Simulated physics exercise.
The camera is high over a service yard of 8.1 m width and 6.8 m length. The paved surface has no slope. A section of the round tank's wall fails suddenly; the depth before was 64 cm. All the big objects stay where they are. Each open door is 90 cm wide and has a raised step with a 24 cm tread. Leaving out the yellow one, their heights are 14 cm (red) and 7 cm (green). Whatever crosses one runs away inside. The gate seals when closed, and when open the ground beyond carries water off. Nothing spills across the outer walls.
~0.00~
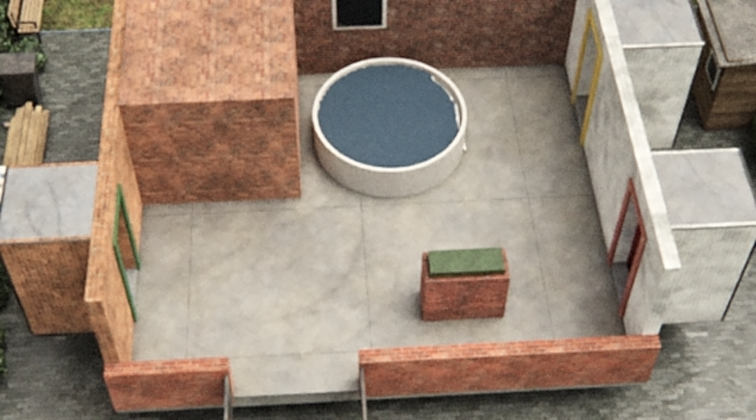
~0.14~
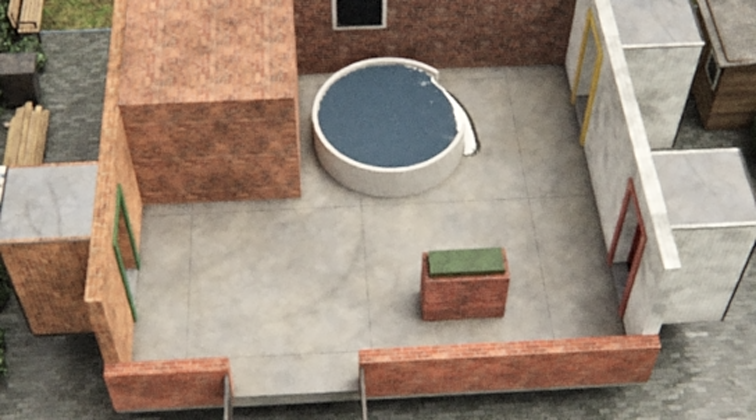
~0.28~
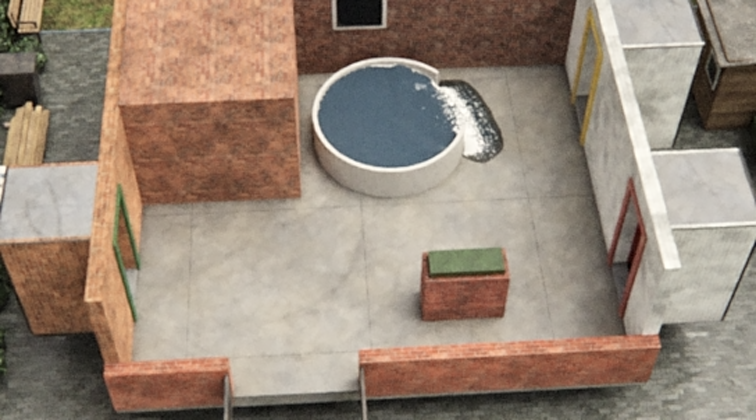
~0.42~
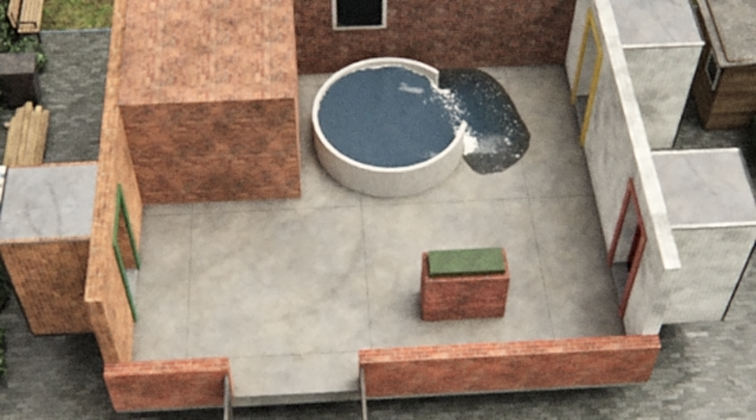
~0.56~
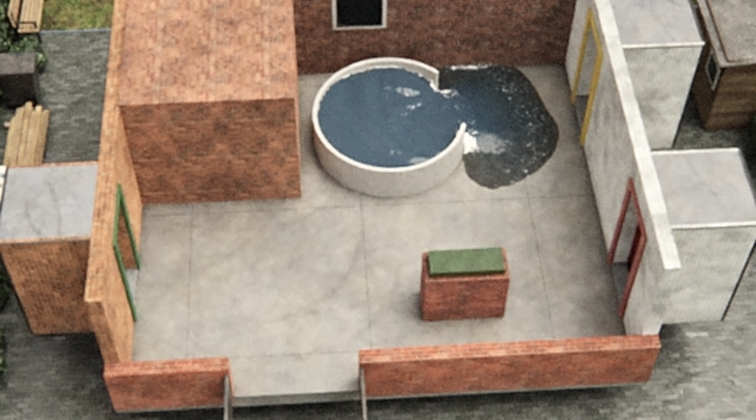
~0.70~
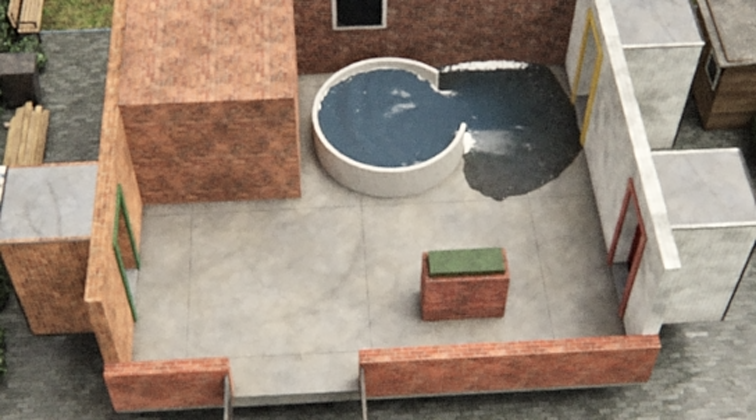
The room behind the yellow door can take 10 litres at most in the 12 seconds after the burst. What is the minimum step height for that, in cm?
Some 36 cm above the ground.
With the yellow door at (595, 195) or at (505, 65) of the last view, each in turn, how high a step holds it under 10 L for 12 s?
Roughly 14.5 and 35 cm.
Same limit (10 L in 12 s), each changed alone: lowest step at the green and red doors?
About 8.0 cm at green and 13.0 cm at red.
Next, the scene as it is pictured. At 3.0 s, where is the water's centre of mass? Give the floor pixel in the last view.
Around (459, 136).
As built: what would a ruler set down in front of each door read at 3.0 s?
In cm: Red 5, yellow 34, green 0.
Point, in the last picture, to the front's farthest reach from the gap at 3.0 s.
Near (619, 344).
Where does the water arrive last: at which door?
The green one.
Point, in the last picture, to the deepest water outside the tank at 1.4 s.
Near (549, 69).
After 1.4 s water covers 15 % of the floor, deepest (52 cm) near (549, 69); 35 cm at the yellow door, 2 litres in over its 25 cm step.
After 3.0 s water covers 30 % of the floor; 34 cm at the yellow door, 84 litres in over its 25 cm step.
After 12.0 s water covers 100 % of the floor, deepest (12 cm) near (142, 219); 8 cm at the yellow door, 99 litres in over its 25 cm step.
At the yellow door as built, the water arrived by 0.7 s and peaked near 42 cm at 2.0 s.
With a step of 30.5 cm, 40 litres would have come in within the 12 s; with 41.5 cm, 1 litre. So under 10 litres takes about 36 cm.
